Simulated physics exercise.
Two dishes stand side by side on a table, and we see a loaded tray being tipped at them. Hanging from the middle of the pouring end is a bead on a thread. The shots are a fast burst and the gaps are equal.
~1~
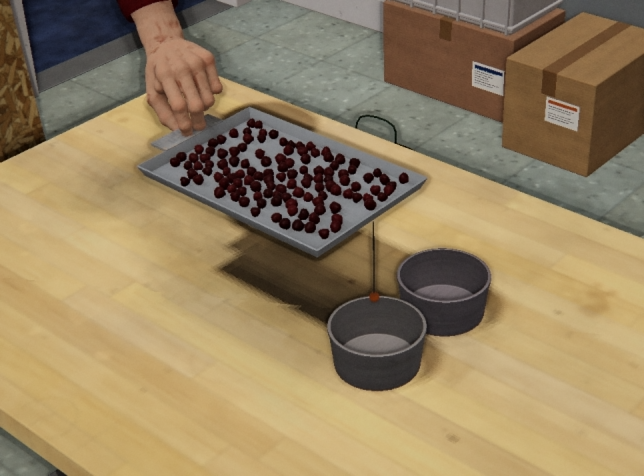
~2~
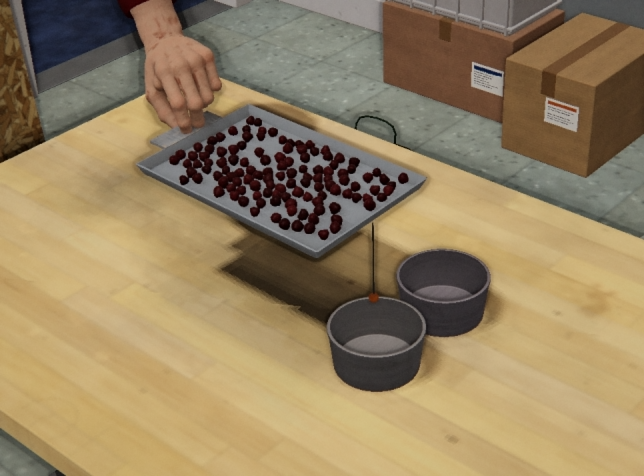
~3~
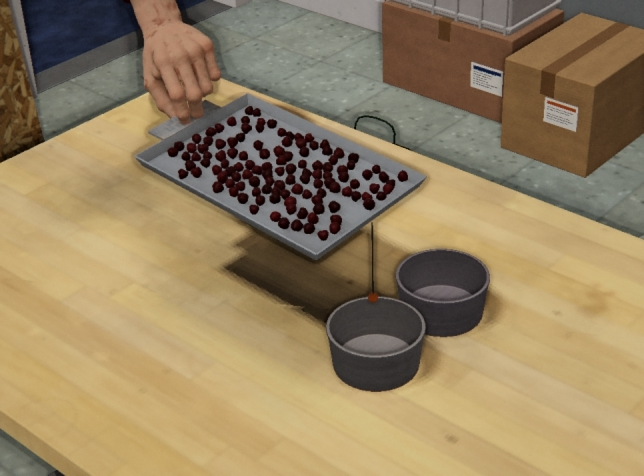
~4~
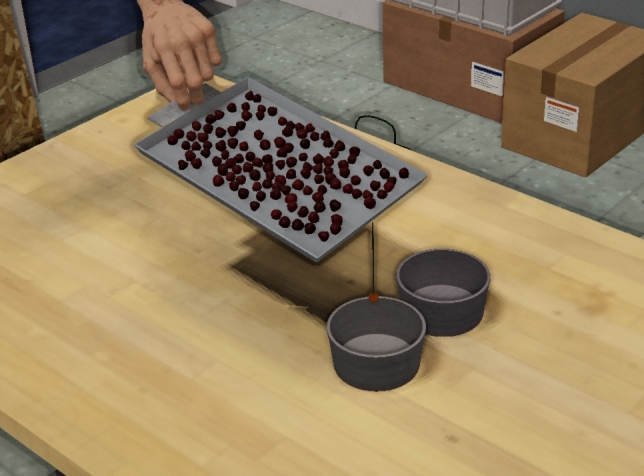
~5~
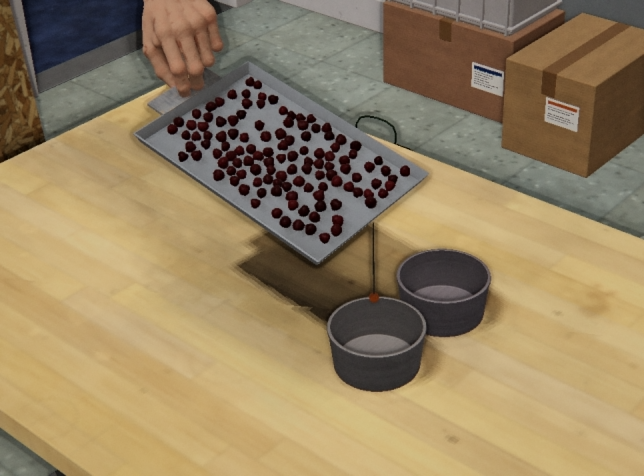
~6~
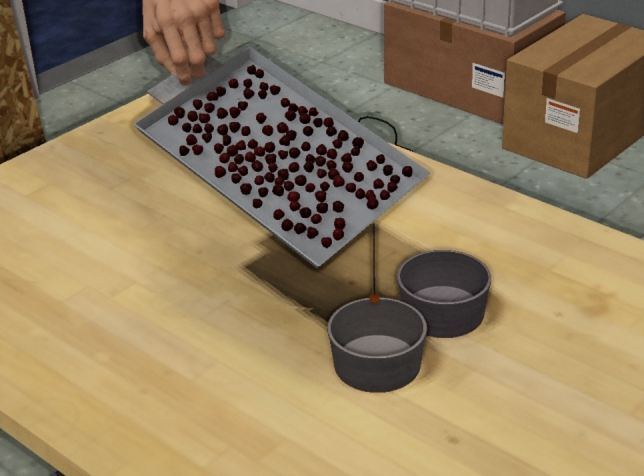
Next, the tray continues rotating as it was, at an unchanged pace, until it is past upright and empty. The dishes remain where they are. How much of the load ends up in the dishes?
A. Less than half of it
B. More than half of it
Answer: A.
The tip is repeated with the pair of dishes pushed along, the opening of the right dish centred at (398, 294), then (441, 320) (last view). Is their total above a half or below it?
Beyond half, then short of half.
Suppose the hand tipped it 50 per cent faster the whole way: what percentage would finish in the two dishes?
It would be close to 30 per cent.
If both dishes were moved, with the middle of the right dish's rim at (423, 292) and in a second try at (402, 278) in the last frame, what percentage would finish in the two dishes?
It works out to 70 percent and then 40 percent.
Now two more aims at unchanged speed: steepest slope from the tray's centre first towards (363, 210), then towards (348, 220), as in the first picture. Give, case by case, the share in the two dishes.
The share is 60 per cent in the first and 50 per cent in the second.
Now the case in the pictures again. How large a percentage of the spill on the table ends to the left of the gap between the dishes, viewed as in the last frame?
That would be roughly 100 per cent.
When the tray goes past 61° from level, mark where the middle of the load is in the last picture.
Centre estimate: (329, 230).
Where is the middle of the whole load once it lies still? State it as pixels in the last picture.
Near pixel (343, 397).
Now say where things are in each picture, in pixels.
In the first picture, corners of the pouring end near (317, 246) and (420, 178), level; middle of the load near (281, 177), dried cherries; left dish near (414, 360); right dish near (480, 306); bead on its thread near (374, 297).
In the second picture, corners of the pouring end near (316, 247) and (420, 178), level; middle of the load near (280, 176).
In the third picture, corners of the pouring end near (316, 249) and (419, 177), tipped barely, lowest at the left corner; middle of the load near (279, 171).
In the fourth picture, corners of the pouring end near (317, 252) and (420, 175), tipped a little, lowest at the left corner; middle of the load near (280, 164).
In the fifth picture, corners of the pouring end near (317, 256) and (422, 173), tipped a little, lowest at the left corner; middle of the load near (281, 158).
In the sixth picture, corners of the pouring end near (318, 259) and (423, 173), tipped clearly, lowest at the left corner; middle of the load near (283, 154); left dish near (415, 361); right dish near (480, 308).
Shortly afterwards, tray tipped steeply; the bulk on the tray; near a quarter in the air.
Next, tray tipped right over; only a few on the tray; near a third in the left dish; near half outside both; a little in the air.
Some moments later, tray tipped past a quarter turn; near a third in the left dish; near two thirds outside both.
In the end, tray tipped past a quarter turn; near a third in the left dish; none at all in the right dish; near two thirds outside both.
